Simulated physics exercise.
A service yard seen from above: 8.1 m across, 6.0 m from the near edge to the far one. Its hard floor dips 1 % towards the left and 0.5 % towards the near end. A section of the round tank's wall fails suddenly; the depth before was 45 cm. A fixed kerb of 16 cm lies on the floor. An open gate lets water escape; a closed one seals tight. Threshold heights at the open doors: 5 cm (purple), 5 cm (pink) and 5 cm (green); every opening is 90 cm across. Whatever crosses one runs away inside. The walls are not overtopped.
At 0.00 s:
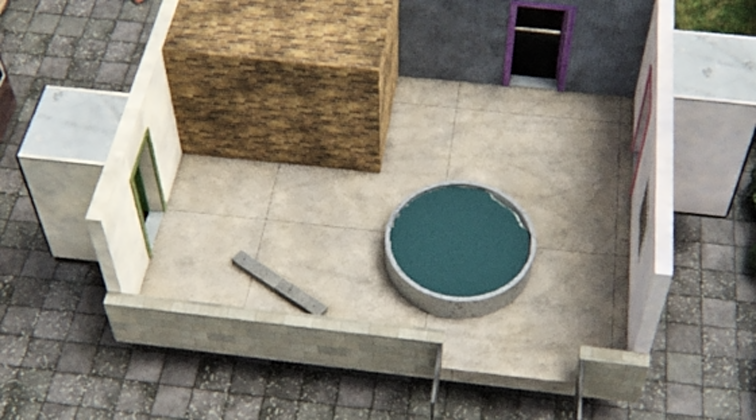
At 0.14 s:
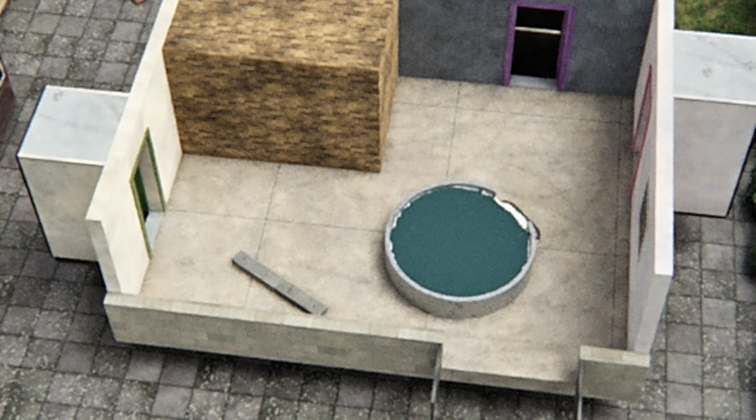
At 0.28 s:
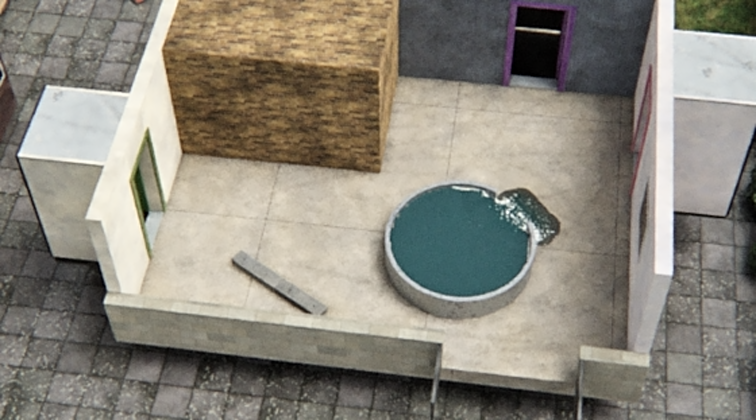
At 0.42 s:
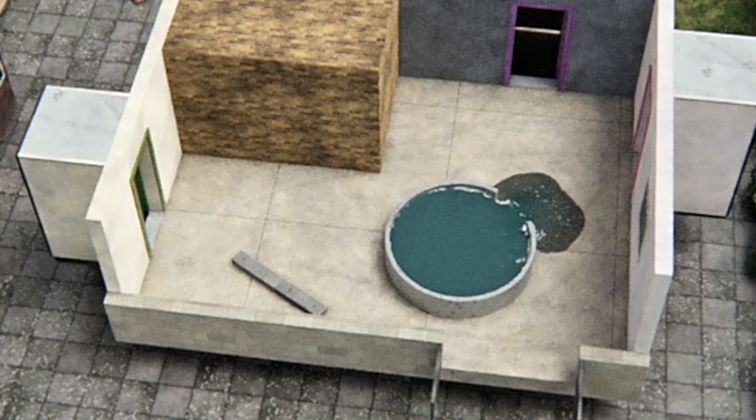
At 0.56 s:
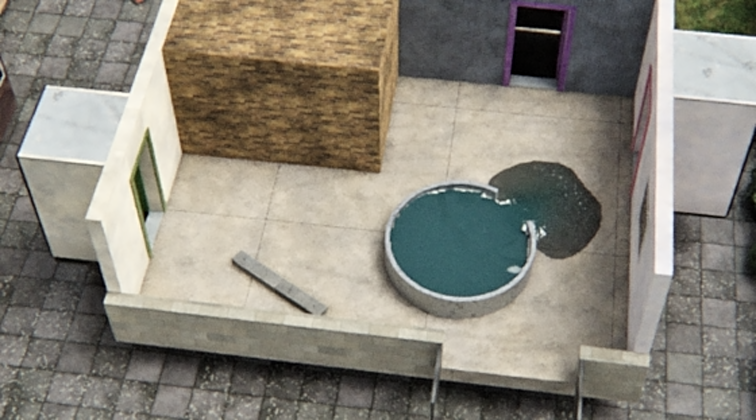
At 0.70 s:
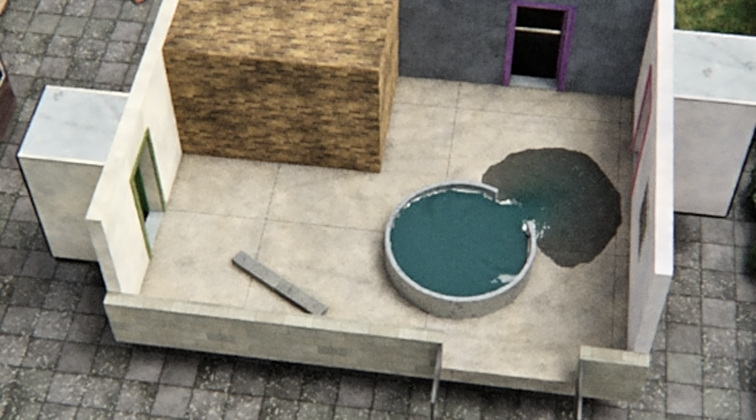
A round grey tank of dark teal water stands right of centre in a pale-floored, walled yard, seen from above by a still camera. A large brown block fills the back left, near a purple-framed opening in the dark back wall, and a grey plank lies at front left. Water bursts through the tank's back right rim, foaming, and spreads outward as a widening dark pool.
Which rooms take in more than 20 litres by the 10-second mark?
Door by door: At the purple door it passes the limit; at the pink door it exceeds the limit; at the green door it does not reach the limit.
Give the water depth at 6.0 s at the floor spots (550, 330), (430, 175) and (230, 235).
Roughly 1, 1 and 0 cm, in turn.
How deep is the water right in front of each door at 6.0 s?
In cm: Purple 8, pink 11, green 0.
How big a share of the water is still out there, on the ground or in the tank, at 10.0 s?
Some 86 per cent remains.
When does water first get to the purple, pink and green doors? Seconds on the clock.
Arrival: Purple 2.0 s, pink 0.9 s, green not within the 10 s.
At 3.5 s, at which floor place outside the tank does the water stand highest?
Around (628, 106).
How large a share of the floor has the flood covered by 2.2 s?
Some 25 per cent of it.
After 1.4 s water covers 20 % of the floor and is deepest (24 cm) near (519, 219); purple door not reached, pink door 12 cm at the sill, 5 L in, green door not reached.
After 2.2 s water covers 25 % of the floor and is deepest (24 cm) near (628, 106); purple door 9 cm at the sill, 1 L in, pink door 14 cm at the sill, 34 L in, green door not reached.
After 3.5 s water covers 30 % of the floor and is deepest (22 cm) near (628, 106); purple door 11 cm at the sill, 22 L in, pink door 12 cm at the sill, 77 L in, green door not reached.
After 6.0 s water covers 50 % of the floor and is deepest (16 cm) near (404, 92); purple door 8 cm at the sill, 41 L in, pink door 11 cm at the sill, 124 L in, green door not reached.
After 10.0 s water covers 70 % of the floor and is deepest (11 cm) near (403, 99); purple door 6 cm at the sill, 56 L in, pink door 6 cm at the sill, 156 L in, green door not reached.
